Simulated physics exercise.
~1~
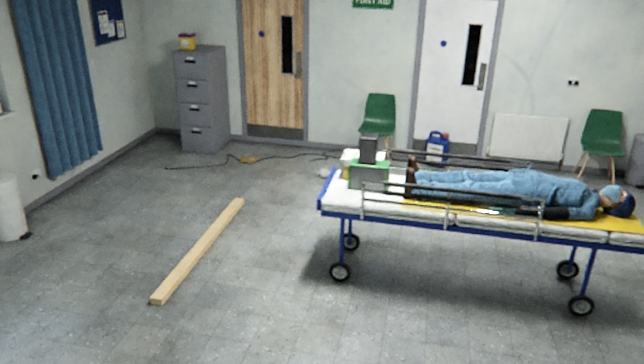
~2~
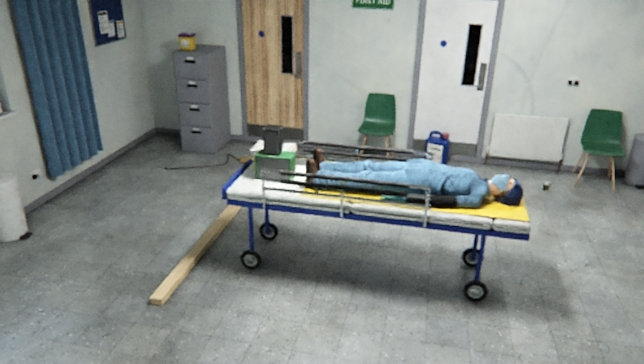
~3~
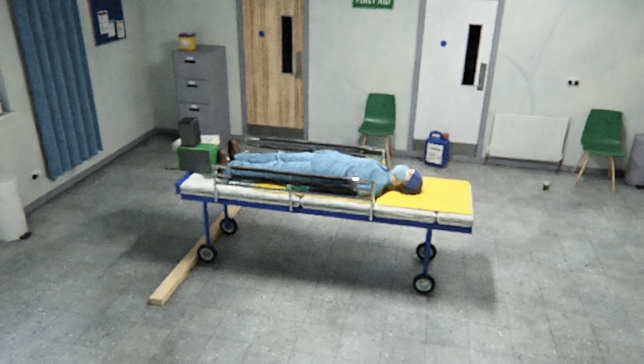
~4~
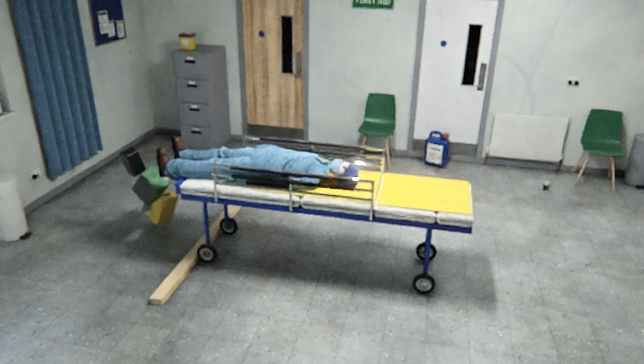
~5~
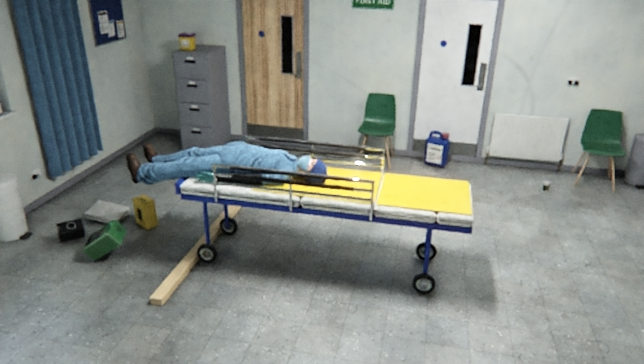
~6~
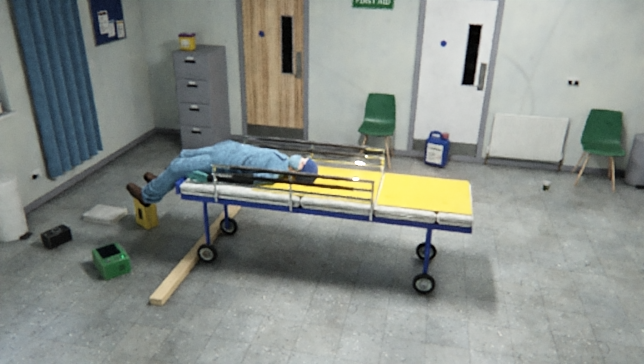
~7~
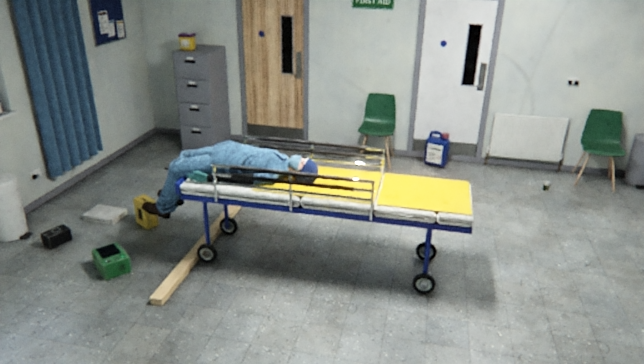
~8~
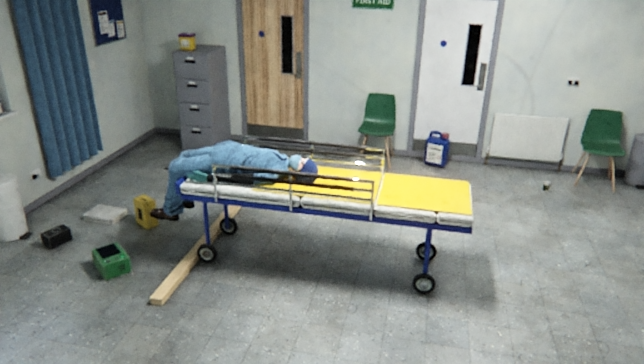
In this clip, a wheeled bed carrying a limp patient in blue rolls left and stops at a sill; the patient and items slide onward, the black pump, green monitor, white folder and yellow case drop to the floor, and the patient's lower legs end up hanging over the foot end.
